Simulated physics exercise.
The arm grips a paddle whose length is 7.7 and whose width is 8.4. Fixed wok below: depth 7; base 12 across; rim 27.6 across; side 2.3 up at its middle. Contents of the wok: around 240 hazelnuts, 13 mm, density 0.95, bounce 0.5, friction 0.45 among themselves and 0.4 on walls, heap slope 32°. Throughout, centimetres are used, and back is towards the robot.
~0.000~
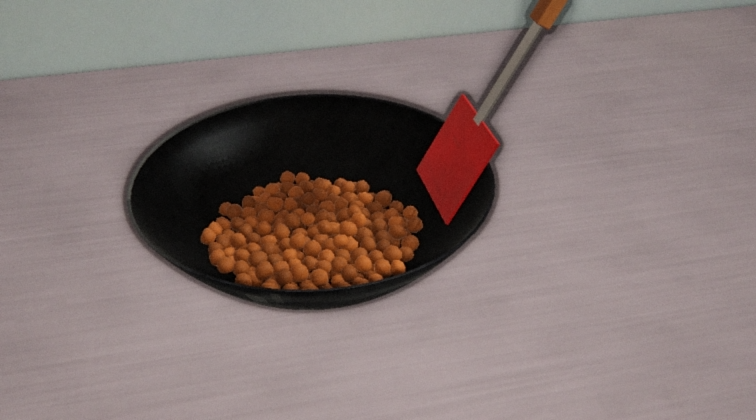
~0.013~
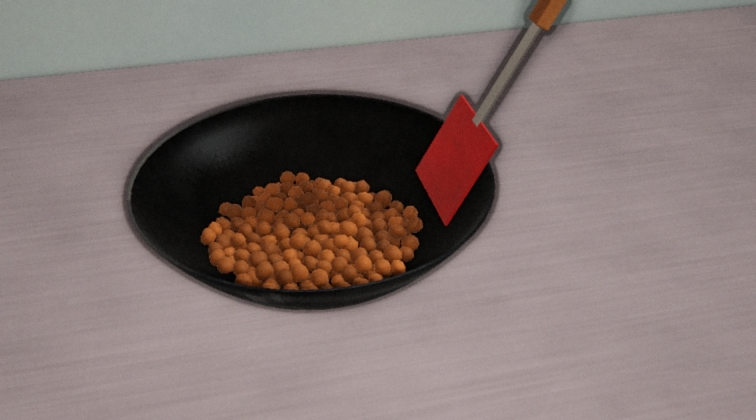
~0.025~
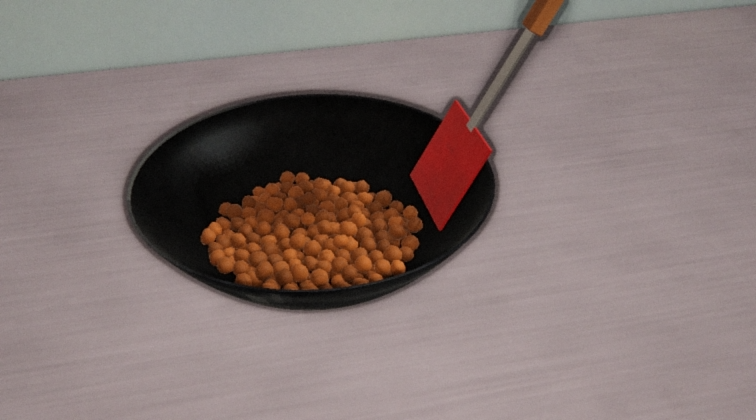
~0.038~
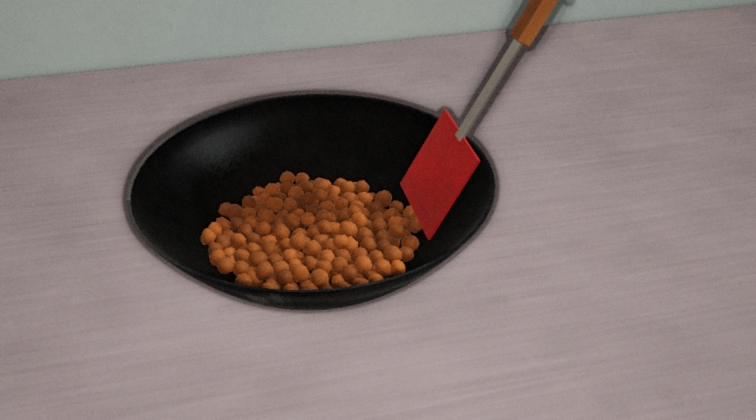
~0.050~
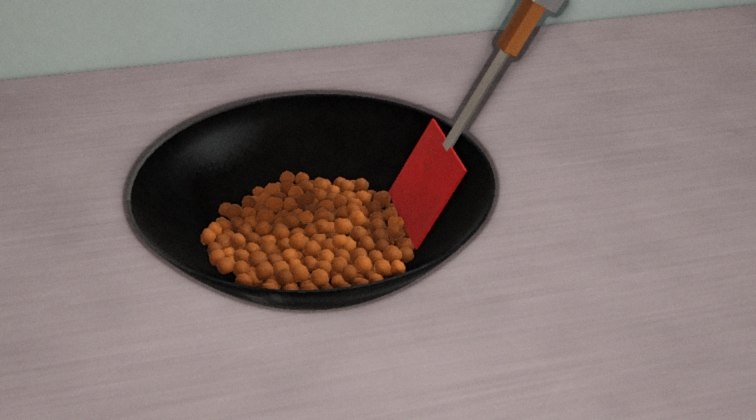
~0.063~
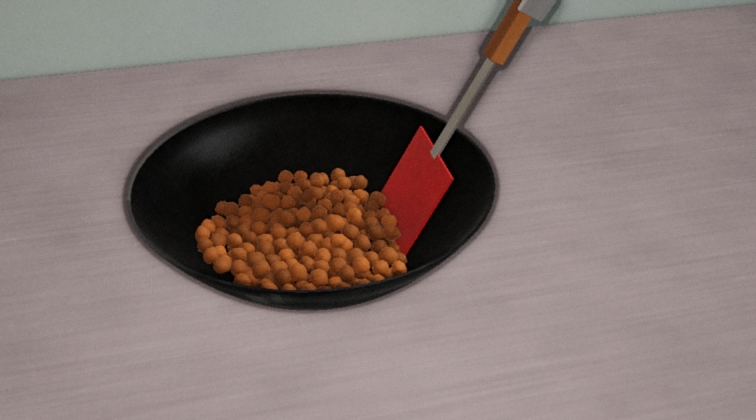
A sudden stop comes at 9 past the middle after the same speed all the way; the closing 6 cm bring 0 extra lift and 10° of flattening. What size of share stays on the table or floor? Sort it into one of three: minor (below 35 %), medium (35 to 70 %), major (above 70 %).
Minor, below 35 %.
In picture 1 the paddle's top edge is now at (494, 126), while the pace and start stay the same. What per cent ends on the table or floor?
Around 25 percent ends up on the table or floor.
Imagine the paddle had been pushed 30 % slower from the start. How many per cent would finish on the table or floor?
15 per cent, about.
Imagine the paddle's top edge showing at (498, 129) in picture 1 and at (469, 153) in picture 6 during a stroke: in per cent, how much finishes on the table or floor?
Around 10 per cent finishes there.
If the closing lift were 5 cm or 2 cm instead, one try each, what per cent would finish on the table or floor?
I'd say close to 25 percent for the first and close to 35 percent for the second.
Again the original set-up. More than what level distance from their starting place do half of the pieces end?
Somewhere around 6 centimetres, I'd say.
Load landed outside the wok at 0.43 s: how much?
About 15 per cent.
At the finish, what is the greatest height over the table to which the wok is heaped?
It reaches roughly 7.5 cm.
After 0.13 s, sloping 61°, highest piece 8 above the table; 237 in the wok.
After 0.20 s, sloping 58°, highest piece 11 above the table; 235 in the wok, 2 on the blade or in flight.
After 0.43 s, sloping 51°, highest piece 8 above the table; 181 in the wok, 37 on the table or floor, 19 on the blade or in flight.
After 1.48 s, sloping 51°, highest piece 7 above the table; 181 in the wok, 56 on the table or floor.
At rest, 181 in the wok, 56 on the table or floor. That is 24 % on the table or floor.
